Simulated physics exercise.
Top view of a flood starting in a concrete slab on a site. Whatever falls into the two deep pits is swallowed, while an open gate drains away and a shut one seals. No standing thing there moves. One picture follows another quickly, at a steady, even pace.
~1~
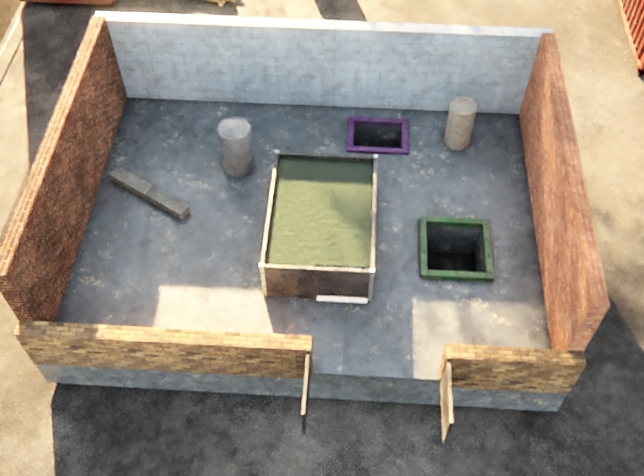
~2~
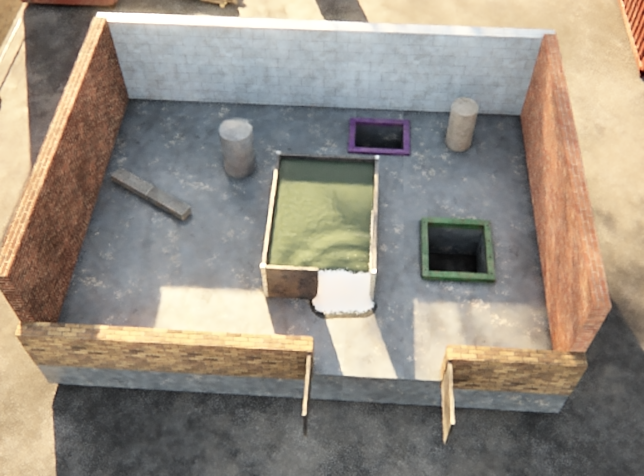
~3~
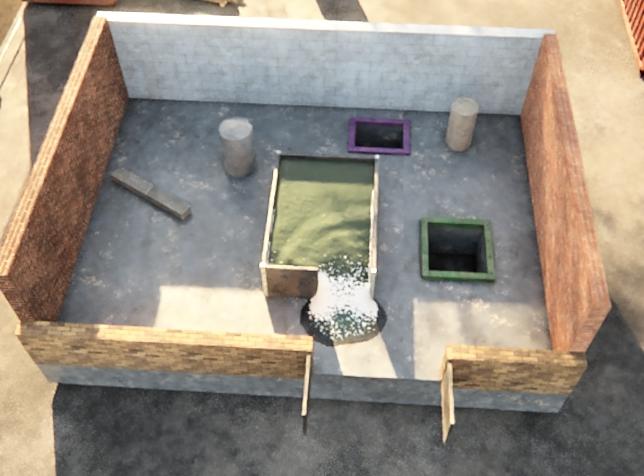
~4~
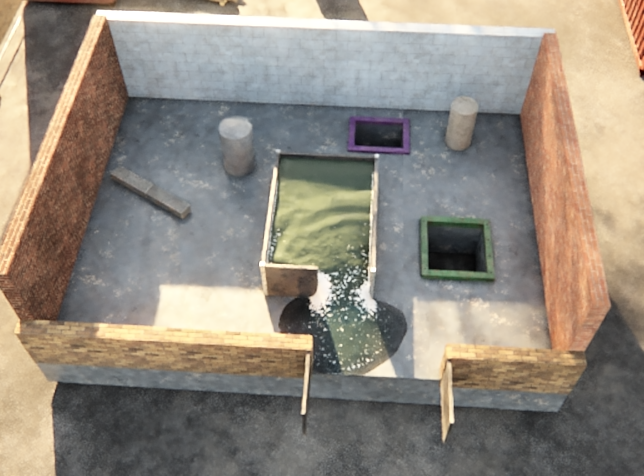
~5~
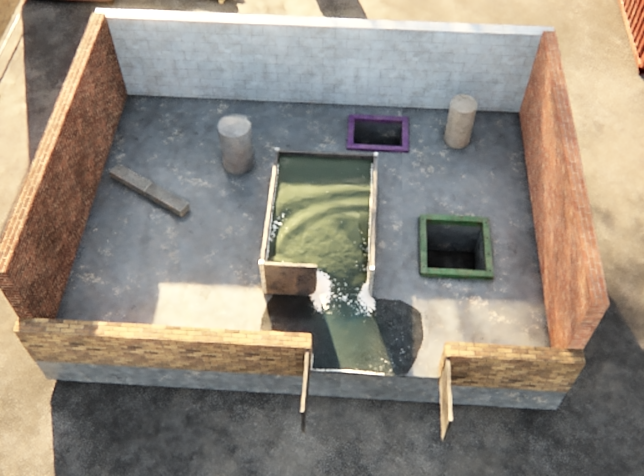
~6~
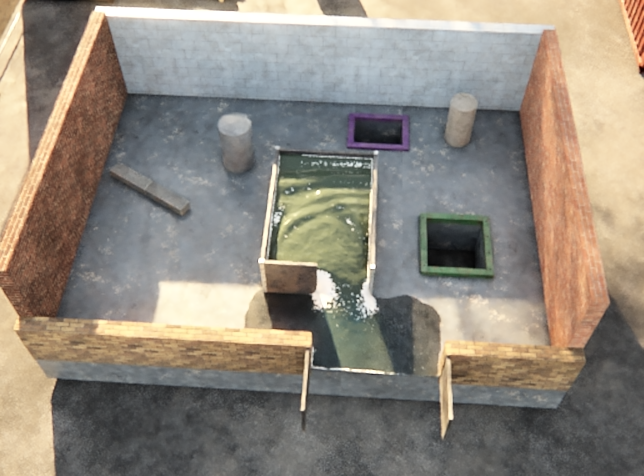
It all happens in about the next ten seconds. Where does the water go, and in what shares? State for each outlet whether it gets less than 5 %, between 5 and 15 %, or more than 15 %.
Outcome. The gate gets more than 15 %. The green pit gets less than 5 %. The purple pit gets less than 5 %.
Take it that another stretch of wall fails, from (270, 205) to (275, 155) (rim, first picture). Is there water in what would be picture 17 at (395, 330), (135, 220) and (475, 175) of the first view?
Listed in order, they come out without a puddle, sitting in a pool and without a puddle.
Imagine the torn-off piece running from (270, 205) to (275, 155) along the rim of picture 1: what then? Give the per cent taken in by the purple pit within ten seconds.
About 10 percent ends up in the purple pit, by my reckoning.
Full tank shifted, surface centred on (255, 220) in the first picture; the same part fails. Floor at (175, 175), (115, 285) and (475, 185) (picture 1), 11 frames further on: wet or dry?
Unflooded - soaked - unflooded.
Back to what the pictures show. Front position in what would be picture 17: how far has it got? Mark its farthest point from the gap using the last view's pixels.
My best guess is about (50, 340).
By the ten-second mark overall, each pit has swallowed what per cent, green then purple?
Roughly 0 %, then roughly 0 %.
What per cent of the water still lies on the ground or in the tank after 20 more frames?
Estimate: Some 62 %.
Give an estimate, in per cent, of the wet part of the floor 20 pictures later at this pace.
I reckon around 30 %.
A moment on, water covers 10 % of the floor; the gate 13 %, the green pit 0 %, the purple pit 0 %.
Next, water covers 20 % of the floor; the gate 25 %, the green pit 0 %, the purple pit 0 %.
Then, water covers 30 % of the floor; the gate 38 %, the green pit 0 %, the purple pit 0 %.
Later, water covers 35 % of the floor; the gate 53 %, the green pit 0 %, the purple pit 0 %.
In the end, water covers 45 % of the floor; the gate 65 %, the green pit 0 %, the purple pit 0 %.
